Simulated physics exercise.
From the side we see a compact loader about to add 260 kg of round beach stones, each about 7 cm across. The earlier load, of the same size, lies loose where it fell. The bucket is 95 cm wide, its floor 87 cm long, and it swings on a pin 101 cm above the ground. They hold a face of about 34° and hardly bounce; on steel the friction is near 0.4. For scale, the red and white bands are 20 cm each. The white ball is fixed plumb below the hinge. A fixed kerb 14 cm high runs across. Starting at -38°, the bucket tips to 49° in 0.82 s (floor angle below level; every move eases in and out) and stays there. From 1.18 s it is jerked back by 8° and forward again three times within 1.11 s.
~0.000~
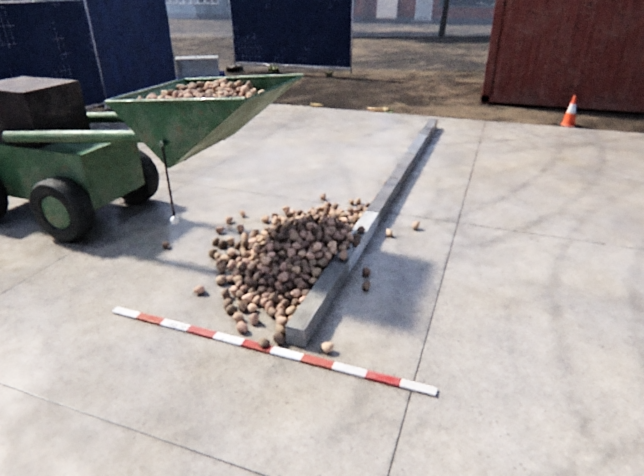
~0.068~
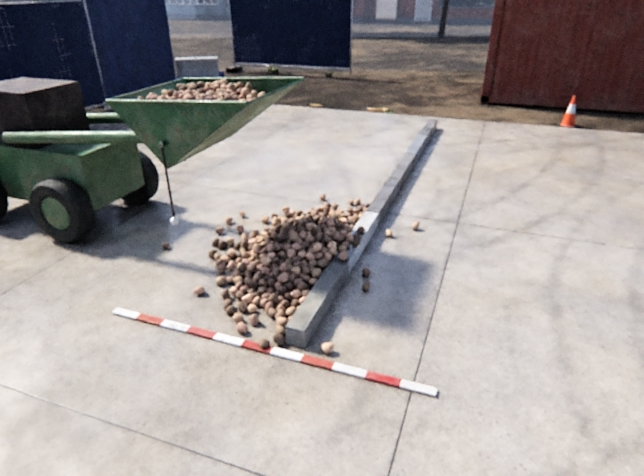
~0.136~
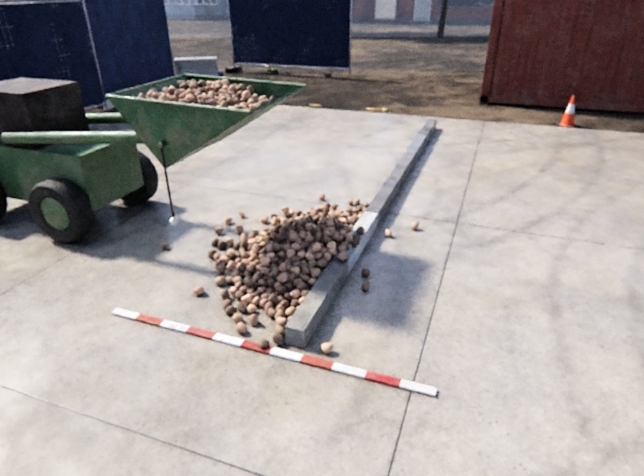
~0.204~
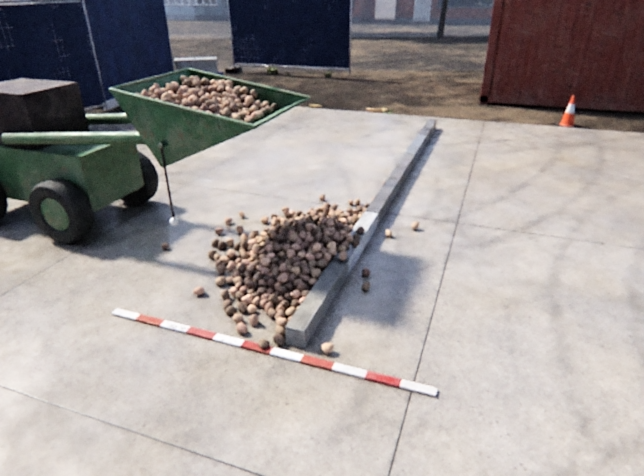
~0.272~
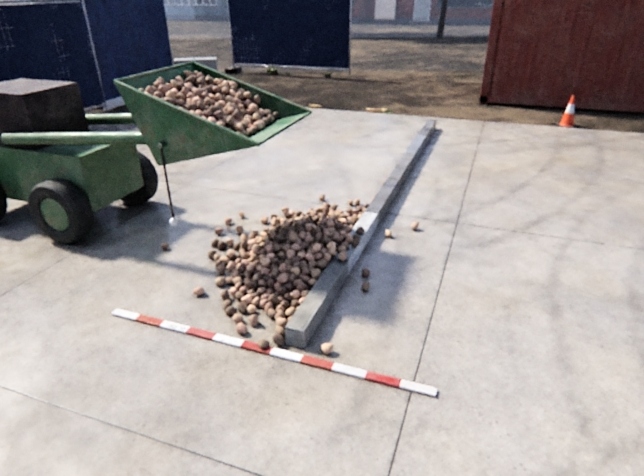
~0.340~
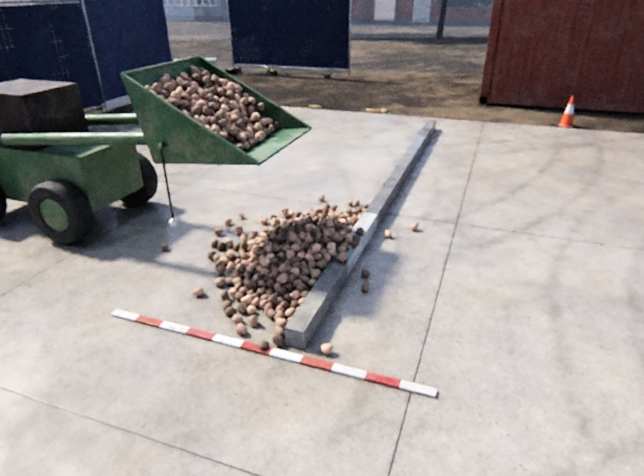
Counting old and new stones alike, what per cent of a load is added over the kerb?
Roughly 2 per cent of a load more.
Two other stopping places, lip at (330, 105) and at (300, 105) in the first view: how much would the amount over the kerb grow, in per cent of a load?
Near 70 per cent from the first place, 35 from the second.
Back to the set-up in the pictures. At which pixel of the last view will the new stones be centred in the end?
Near (281, 237).
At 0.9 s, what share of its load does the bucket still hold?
It holds some 50 per cent.
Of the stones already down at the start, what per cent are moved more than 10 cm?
About 20 per cent.
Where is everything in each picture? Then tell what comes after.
In the first frame, the bucket is at -38°, its lip at (246, 100); the top of the load is at (224, 86). The earlier load is highest near (321, 230), 22 cm above ground level, 99 % on this side of the kerb, 1 % over the kerb.
In the second frame, the bucket is at -36°, its lip at (247, 103); the top of the load is at (221, 86); the stones move at 0.2 m/s on average.
In the third frame, the bucket is at -32°, its lip at (250, 113); the top of the load is at (201, 85); the stones move at 0.3 m/s on average.
In the fourth frame, lip at (255, 127), floor tilted -24°, highest stones at (193, 82); the stones move at 0.4 m/s on average.
In the fifth frame, the bucket is at -16°, its lip at (259, 145); the top of the load is at (191, 79); the stones move at 0.5 m/s on average.
In the sixth frame, lip at (260, 164), floor tilted -6°, highest stones at (194, 75); the stones move at 0.5 m/s on average.
After 0.6 s the floor is at 36°; in per cent of one load, 100 in the bucket, 99 on this side of the kerb, 1 over the kerb; the foremost stones are at (369, 256).
After 0.9 s the floor is at 49°; in per cent of one load, 52 in the bucket, 148 on this side of the kerb, 1 over the kerb; the foremost stones are at (369, 256).
After 2.7 s the floor is at 49°; in per cent of one load, 0 in the bucket, 197 on this side of the kerb, 3 over the kerb; the foremost stones are at (390, 270).
After 5.1 s the floor is at 49°; in per cent of one load, 0 in the bucket, 197 on this side of the kerb, 3 over the kerb; the foremost stones are at (390, 270). Net gain over the kerb, 2.
